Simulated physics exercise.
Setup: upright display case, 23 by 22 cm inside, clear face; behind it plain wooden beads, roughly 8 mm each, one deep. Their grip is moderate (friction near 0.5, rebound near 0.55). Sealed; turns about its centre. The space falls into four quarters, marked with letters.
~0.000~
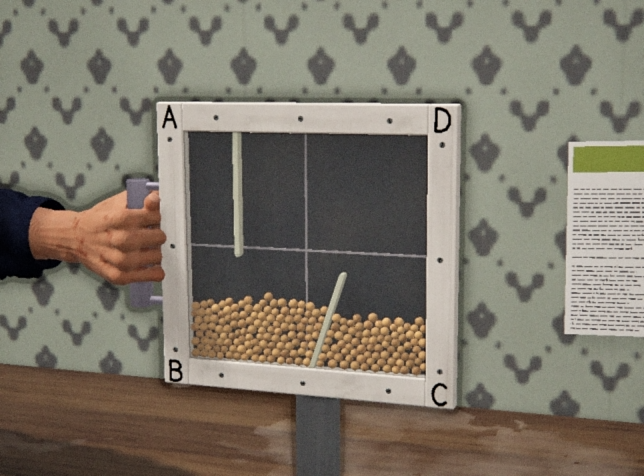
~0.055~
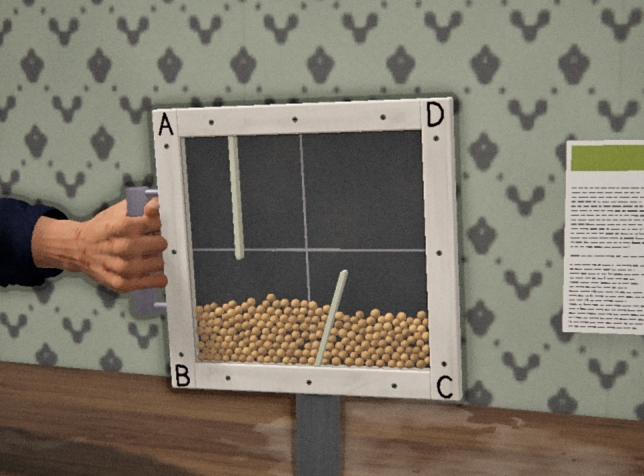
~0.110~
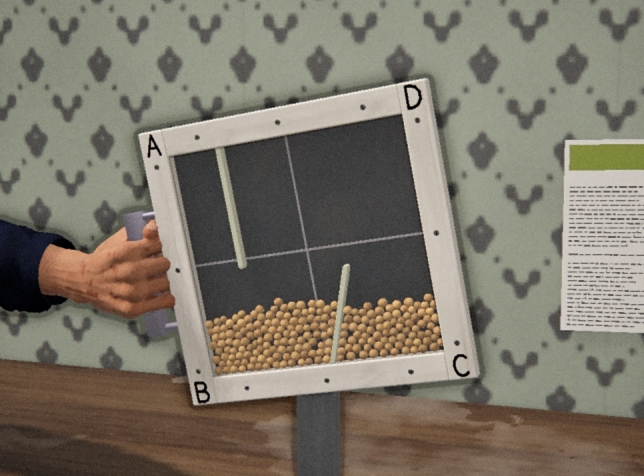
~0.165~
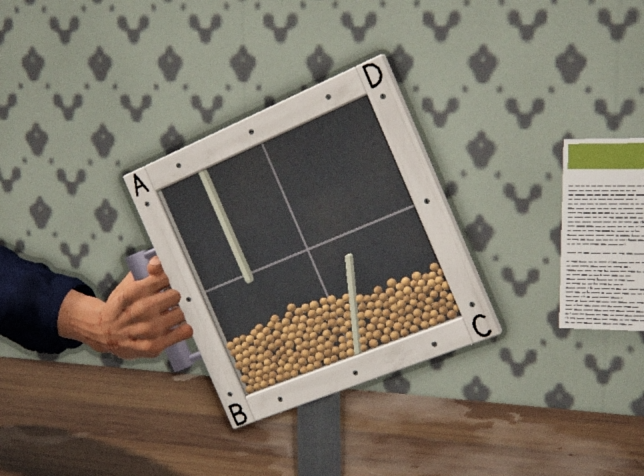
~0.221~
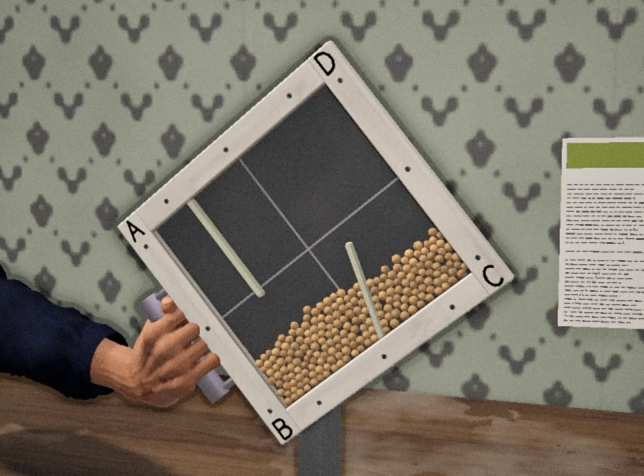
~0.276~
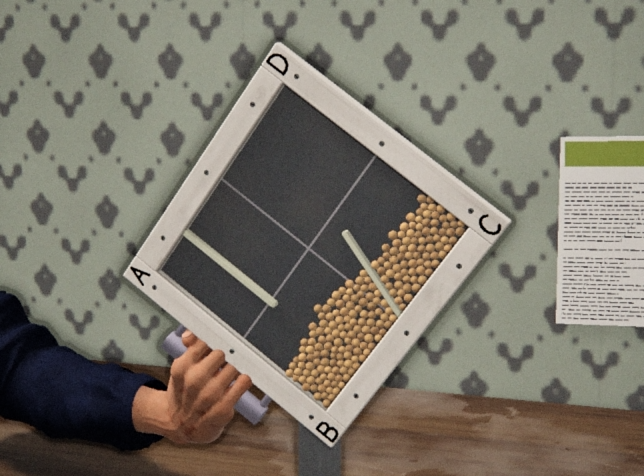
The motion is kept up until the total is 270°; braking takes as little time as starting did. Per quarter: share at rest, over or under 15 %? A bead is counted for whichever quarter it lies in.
Share at rest: Quarter A over, quarter B under, quarter C over, quarter D over.
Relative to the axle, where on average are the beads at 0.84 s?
Roughly 4 cm to the right of the axle and 3 cm below it.
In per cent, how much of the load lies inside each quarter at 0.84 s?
Quarter A: 45; quarter B: 20; quarter C: 0; quarter D: 35.
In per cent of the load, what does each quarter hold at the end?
In order: Quarter A 25, quarter B 0, quarter C 20, quarter D 55.
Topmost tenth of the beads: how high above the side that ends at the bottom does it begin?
Roughly 21 cm.
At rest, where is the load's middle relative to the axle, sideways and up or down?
Roughly 4 cm to the right of the axle and 5 cm beneath it.
After 0.84 s it has turned 206°, the beads' middle is 4 cm right of and 3 cm below the axle; by quarter, A 45 %, B 20 %, D 35 %.
After 1.15 s it has turned 270°, the beads' middle is 4 cm right of and 1 cm below the axle; by quarter, A 35 %, B 15 %, C 10 %, D 45 %.
At rest by 3.0 s, A 25 %, B 0 %, C 20 %, D 55 %.
